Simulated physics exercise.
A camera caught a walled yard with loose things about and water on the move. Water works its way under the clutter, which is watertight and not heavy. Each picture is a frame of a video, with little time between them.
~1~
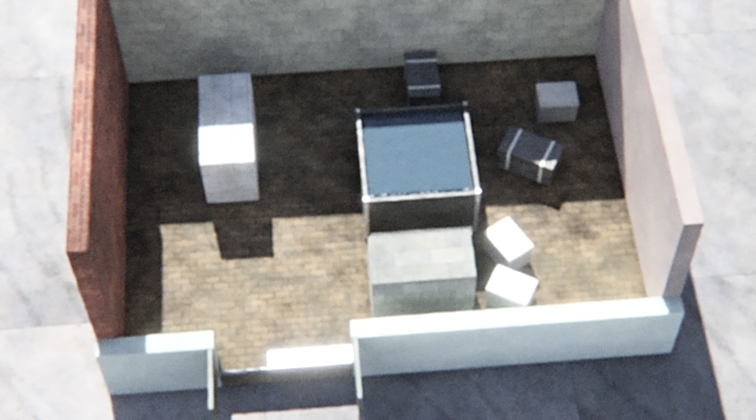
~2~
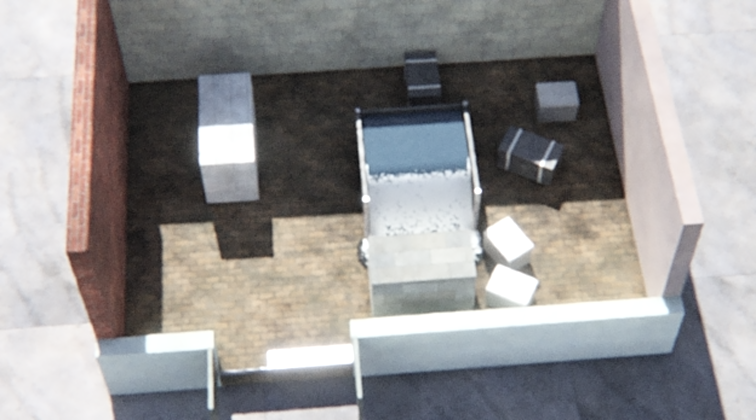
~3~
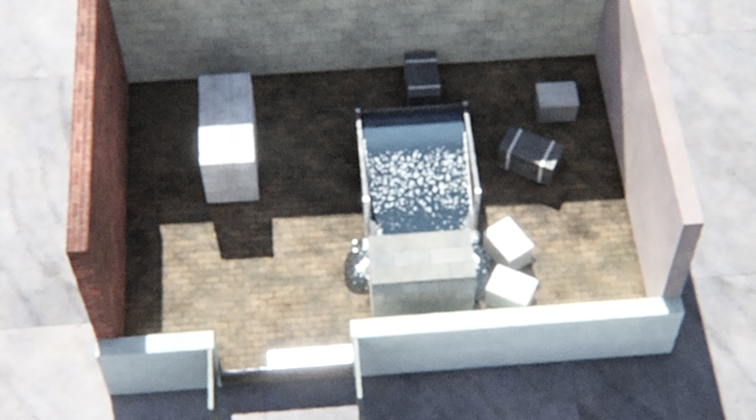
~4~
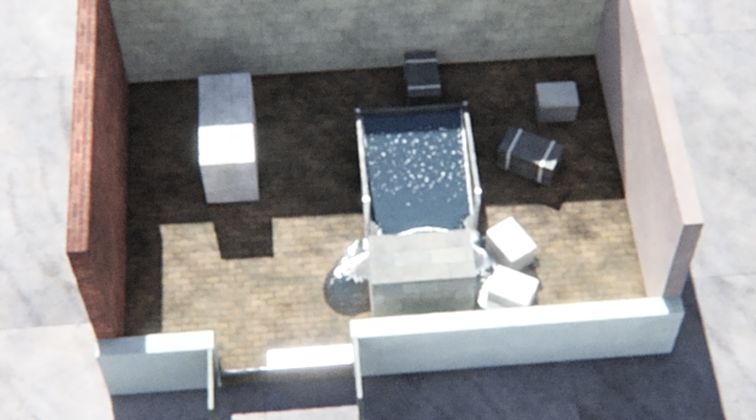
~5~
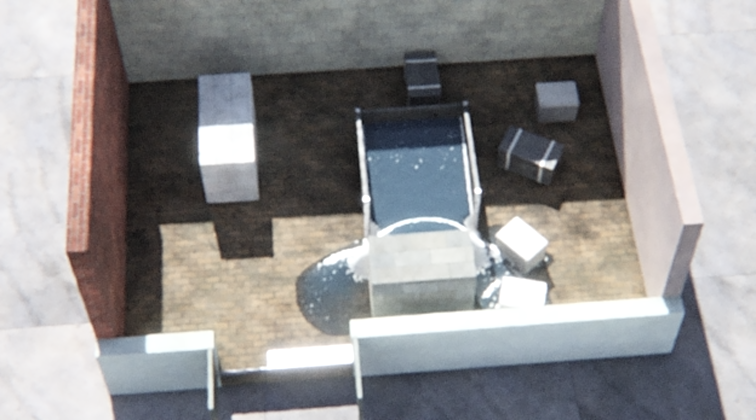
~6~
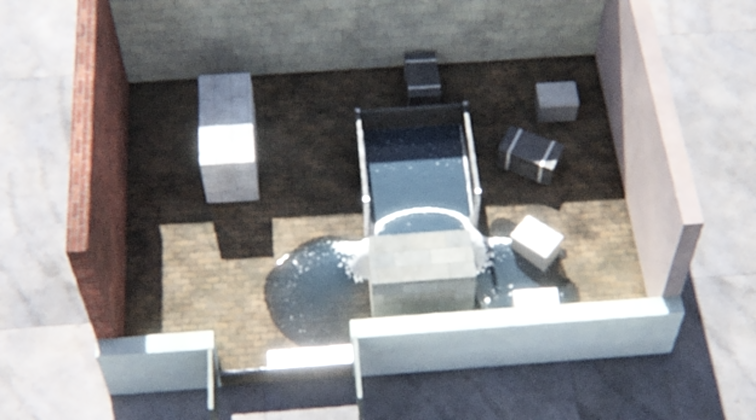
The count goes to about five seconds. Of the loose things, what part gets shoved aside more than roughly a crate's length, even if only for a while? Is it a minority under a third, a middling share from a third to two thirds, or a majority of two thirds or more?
The portion knocked well out of place is two thirds or greater.
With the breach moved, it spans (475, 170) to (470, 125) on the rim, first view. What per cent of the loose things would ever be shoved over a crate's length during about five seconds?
Around 100 in a hundred.
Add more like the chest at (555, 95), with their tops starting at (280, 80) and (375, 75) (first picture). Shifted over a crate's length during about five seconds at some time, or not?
In sequence: Doesn't go far, doesn't go far.
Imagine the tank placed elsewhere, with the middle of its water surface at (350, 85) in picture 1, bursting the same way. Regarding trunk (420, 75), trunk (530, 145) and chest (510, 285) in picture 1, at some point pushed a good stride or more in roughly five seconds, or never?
In turn: Under that mark, beyond that mark, beyond that mark.
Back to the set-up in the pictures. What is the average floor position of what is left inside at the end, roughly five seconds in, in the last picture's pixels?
The average lands at about (484, 92).
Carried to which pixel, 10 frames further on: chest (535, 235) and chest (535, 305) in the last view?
About (603, 176) and (618, 276).
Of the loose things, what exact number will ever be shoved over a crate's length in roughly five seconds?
So the number is 4.
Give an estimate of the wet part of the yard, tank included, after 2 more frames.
Roughly 35 %.
A moment on, 2 of 5 are well off their spots; 1 afloat.
Next, 2 of 5 are well off their spots; 1 afloat.
Later, 2 of 5 are well off their spots; 2 afloat.
In the end, 4 of 5 are well off their spots, and 4 have been at some point; 4 afloat.
